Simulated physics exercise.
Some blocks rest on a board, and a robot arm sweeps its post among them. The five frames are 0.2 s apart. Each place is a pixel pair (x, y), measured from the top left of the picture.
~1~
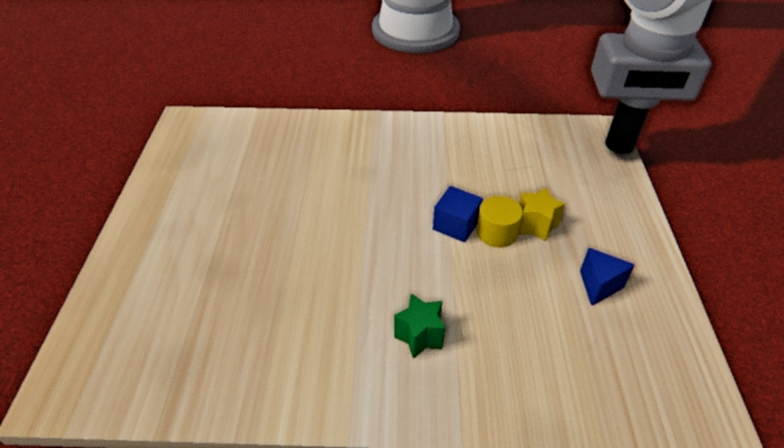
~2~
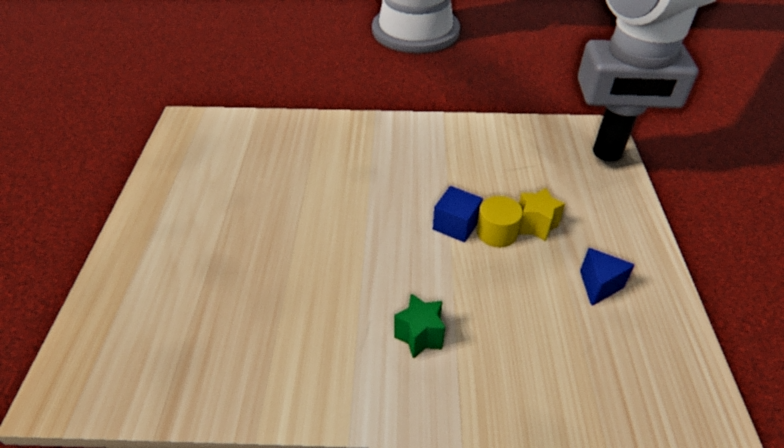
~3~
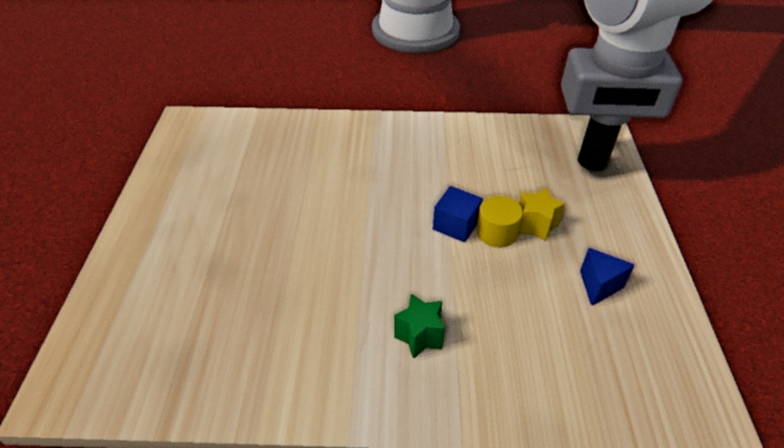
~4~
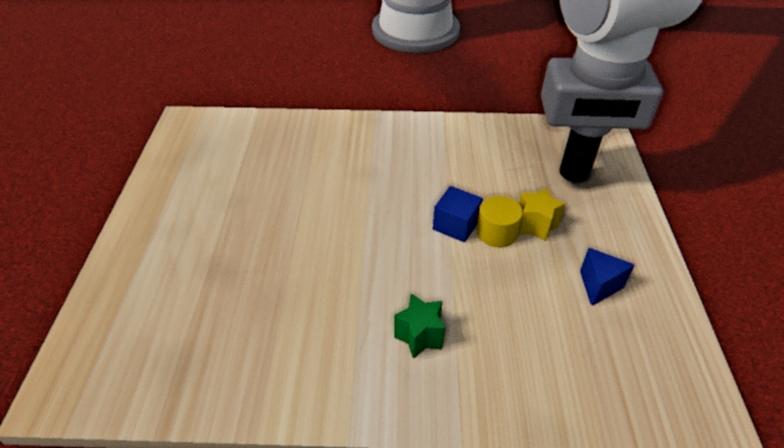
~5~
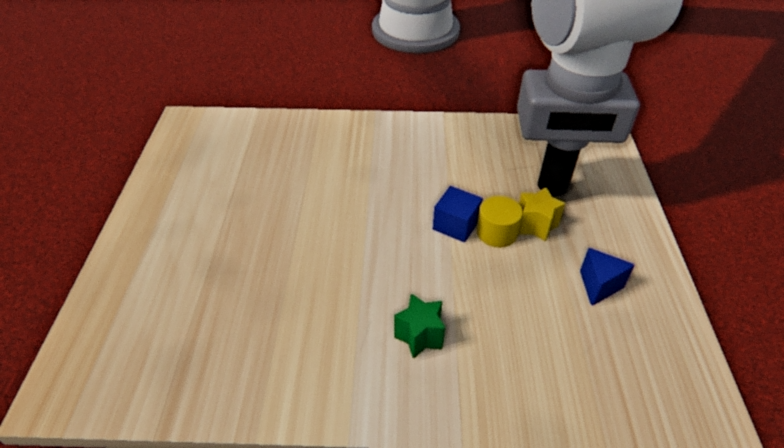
Robot arm moving its black post left and nearer across a wooden board toward a yellow star-shaped block, all blocks staying still.
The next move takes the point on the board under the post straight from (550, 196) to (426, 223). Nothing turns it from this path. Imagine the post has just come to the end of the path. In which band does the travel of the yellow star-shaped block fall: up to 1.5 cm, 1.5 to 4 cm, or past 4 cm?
The block shifts less than 1.5 cm.
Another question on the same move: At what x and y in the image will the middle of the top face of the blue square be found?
Most likely (410, 222).
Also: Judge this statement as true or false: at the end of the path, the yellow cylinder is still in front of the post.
The statement is false.
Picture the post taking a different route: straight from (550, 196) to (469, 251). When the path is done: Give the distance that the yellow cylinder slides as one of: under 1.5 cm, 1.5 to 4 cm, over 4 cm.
Displaced more than 4 cm.
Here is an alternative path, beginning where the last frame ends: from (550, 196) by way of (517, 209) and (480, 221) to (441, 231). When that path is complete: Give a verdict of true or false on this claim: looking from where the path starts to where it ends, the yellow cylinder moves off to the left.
My answer: True.
What follows on the original path. One third of the way, post (512, 195); nothing pushed yet.
Two thirds of the way, post (469, 204); blue square (446, 207); yellow cylinder (497, 214).
At the end, post (427, 213); blue square (410, 222); yellow cylinder (497, 214); yellow star-shaped block not moved.
